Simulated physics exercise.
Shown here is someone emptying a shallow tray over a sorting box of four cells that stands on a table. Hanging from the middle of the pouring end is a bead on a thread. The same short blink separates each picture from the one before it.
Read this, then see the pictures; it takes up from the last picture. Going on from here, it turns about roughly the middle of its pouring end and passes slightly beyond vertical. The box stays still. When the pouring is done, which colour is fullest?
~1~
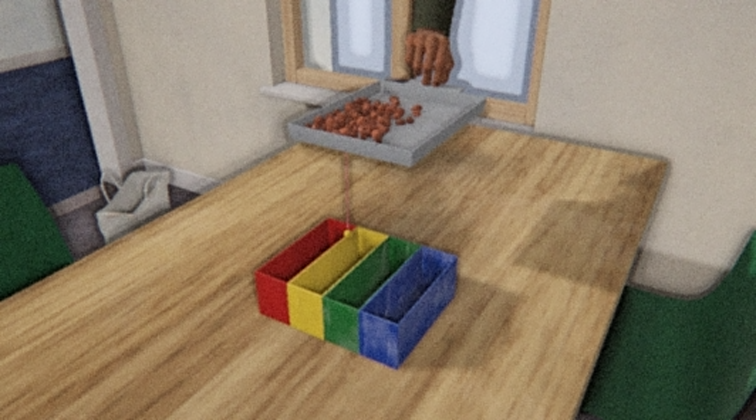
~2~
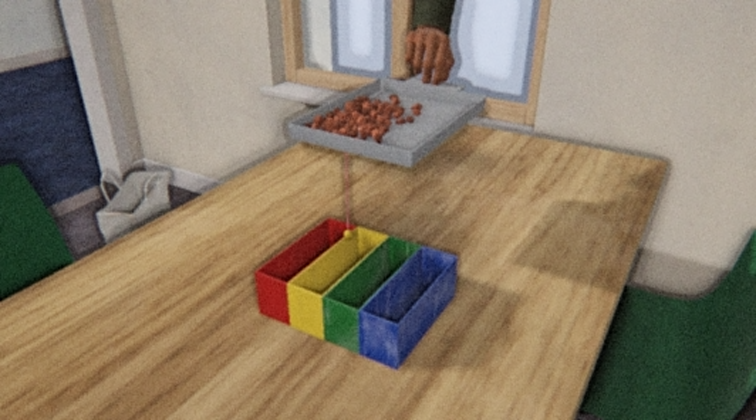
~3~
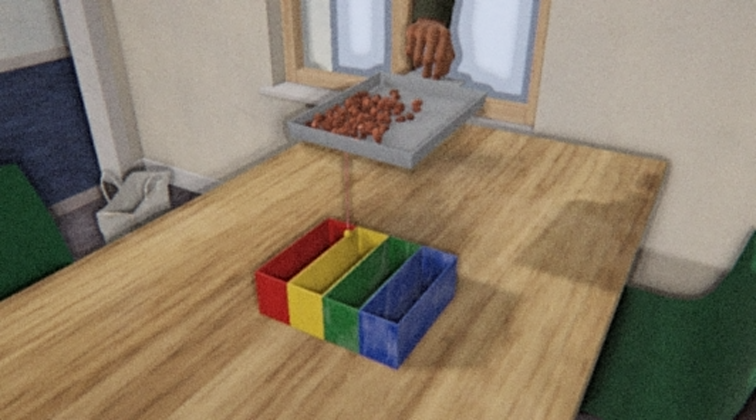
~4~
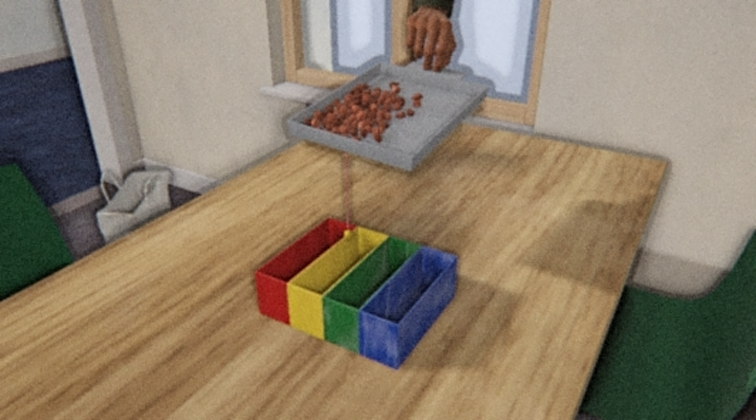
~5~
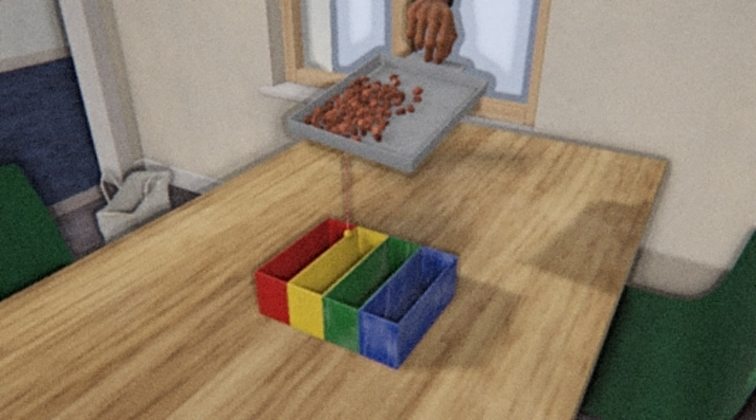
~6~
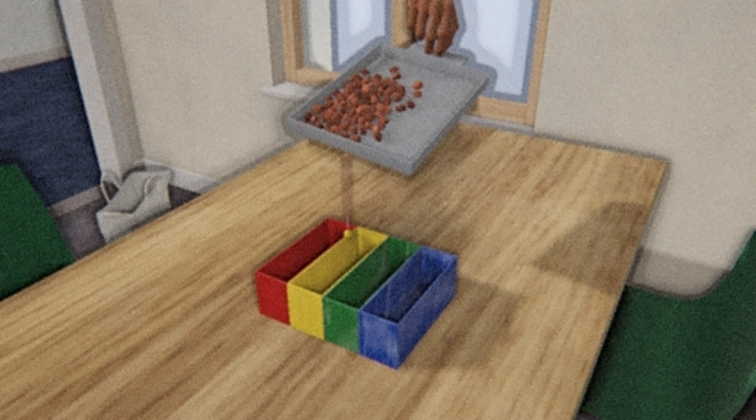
Fullest: The green cell.
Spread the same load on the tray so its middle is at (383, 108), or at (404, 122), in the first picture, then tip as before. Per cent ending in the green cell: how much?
It would be about 50 per cent for the first and about 50 per cent for the second.
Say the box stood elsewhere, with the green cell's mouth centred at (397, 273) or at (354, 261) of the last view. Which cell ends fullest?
That green cell; the blue one.
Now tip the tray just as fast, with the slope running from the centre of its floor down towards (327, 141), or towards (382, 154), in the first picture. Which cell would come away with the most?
The red one, then green.
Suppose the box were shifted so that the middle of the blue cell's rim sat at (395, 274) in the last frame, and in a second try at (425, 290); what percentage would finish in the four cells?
In turn about 100 and about 100 percent.
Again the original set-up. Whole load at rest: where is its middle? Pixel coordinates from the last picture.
Roughly pixel (386, 301).
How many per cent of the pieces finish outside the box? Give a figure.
I'd put it close to 0 per cent.
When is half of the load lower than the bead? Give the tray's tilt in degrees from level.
Roughly 95 degrees of turn.
Soon after the last picture, tray tipped steeply; nearly all on the tray; a stray few falling or outside the box.
A little later, tray tipped past a quarter turn; about a quarter on the tray; about a third in the green cell; about a quarter in the blue cell; a small part in the yellow cell; a stray few in the red cell; a small part falling or outside the box.
Later still, tray tipped past a quarter turn; about two thirds in the green cell; about a quarter in the blue cell; a small part in the yellow cell; a stray few in the red cell; a stray few falling or outside the box.
At rest, tray tipped past a quarter turn; about two thirds in the green cell; about a quarter in the blue cell; a small part in the yellow cell; a stray few in the red cell; a stray few outside the box.
